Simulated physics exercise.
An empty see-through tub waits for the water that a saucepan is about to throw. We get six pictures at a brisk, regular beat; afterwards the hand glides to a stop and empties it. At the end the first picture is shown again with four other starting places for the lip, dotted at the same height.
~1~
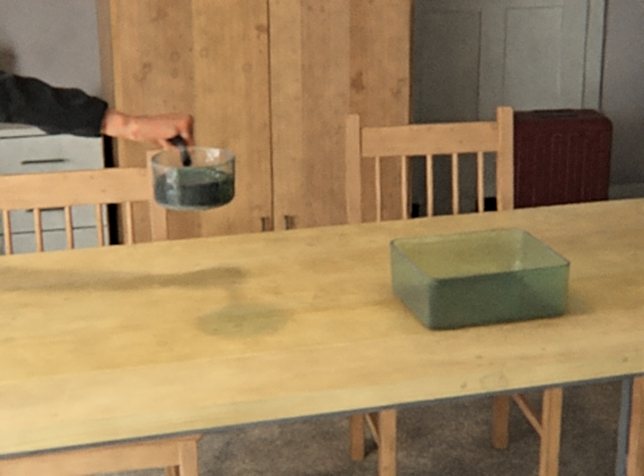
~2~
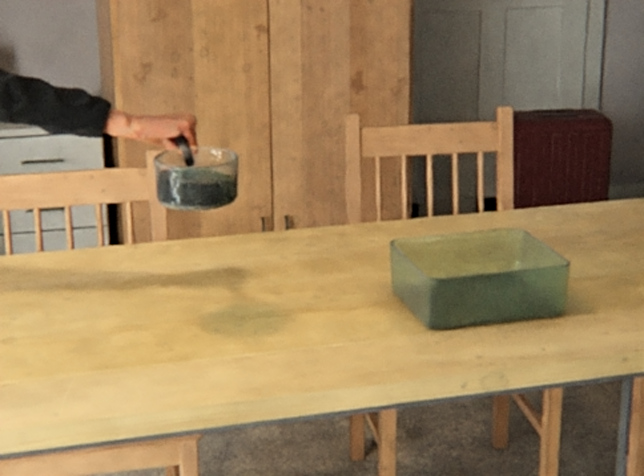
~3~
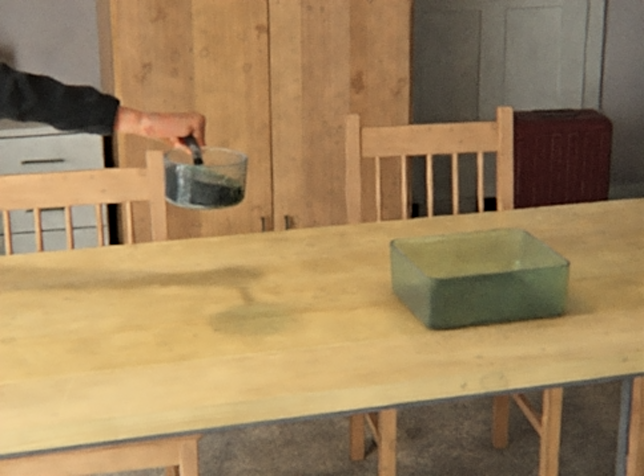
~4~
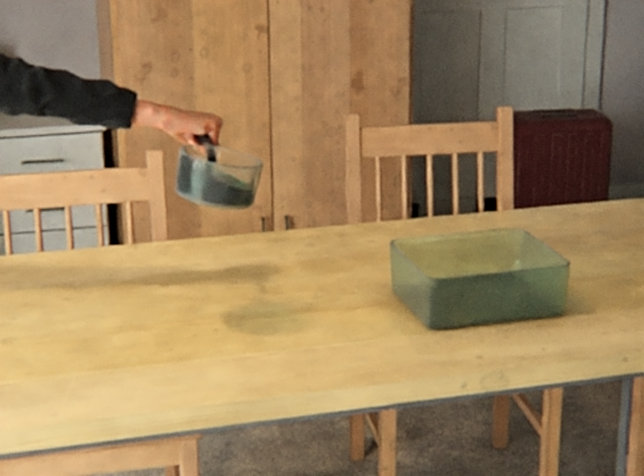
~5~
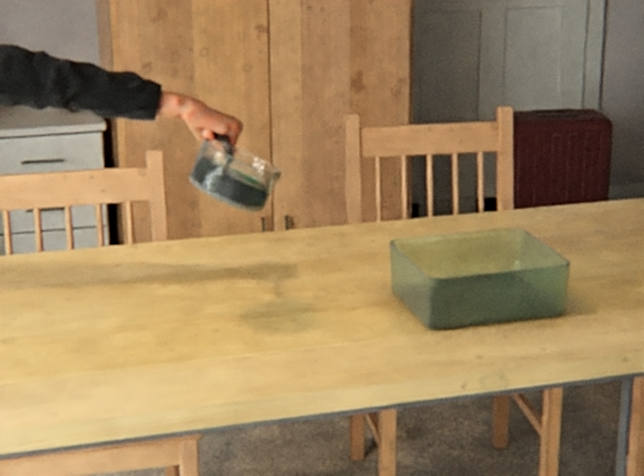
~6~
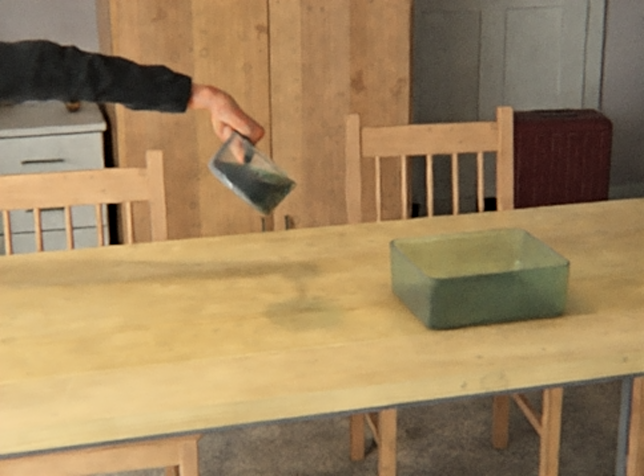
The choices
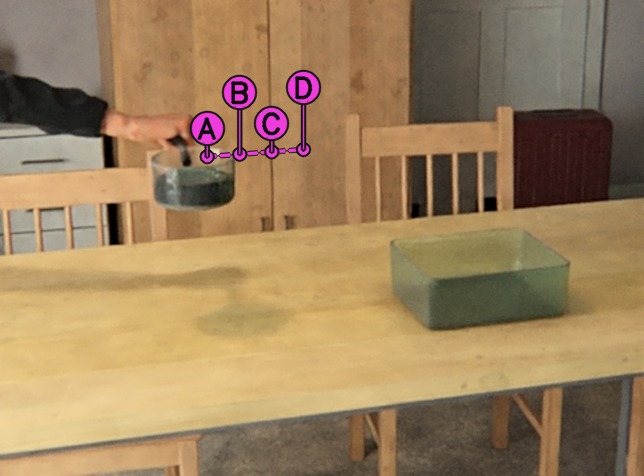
A hand in a dark sleeve, reaching in from the left, holds a clear saucepan of dark liquid upright, then carries it slightly rightward and tips it steadily to the right until it slants steeply. Below, a pale wooden table holds an empty greenish see-through tub on the right. Wooden chairs, a cupboard and a dark red case stand behind, seen by a still camera from slightly above.
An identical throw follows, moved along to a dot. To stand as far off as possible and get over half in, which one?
It is C.
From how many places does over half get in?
Two of the four.
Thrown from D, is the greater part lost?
No, not at all.
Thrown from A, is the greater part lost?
Yes.
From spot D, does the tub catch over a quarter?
Yes, it does.
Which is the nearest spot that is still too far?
Spot B.
On the marked copy, A at (207, 156); B at (239, 154); C at (271, 151); D at (303, 149).
Choosing A, about 0 % lands in the tub, 98 % falls short.
Choosing B, about 25 % lands in the tub, 70 % falls short and 5 % goes beside or beyond.
Choosing C, about 64 % lands in the tub, 17 % falls short and 18 % goes beside or beyond.
Choosing D, about 76 % lands in the tub, 3 % falls short and 21 % goes beside or beyond.
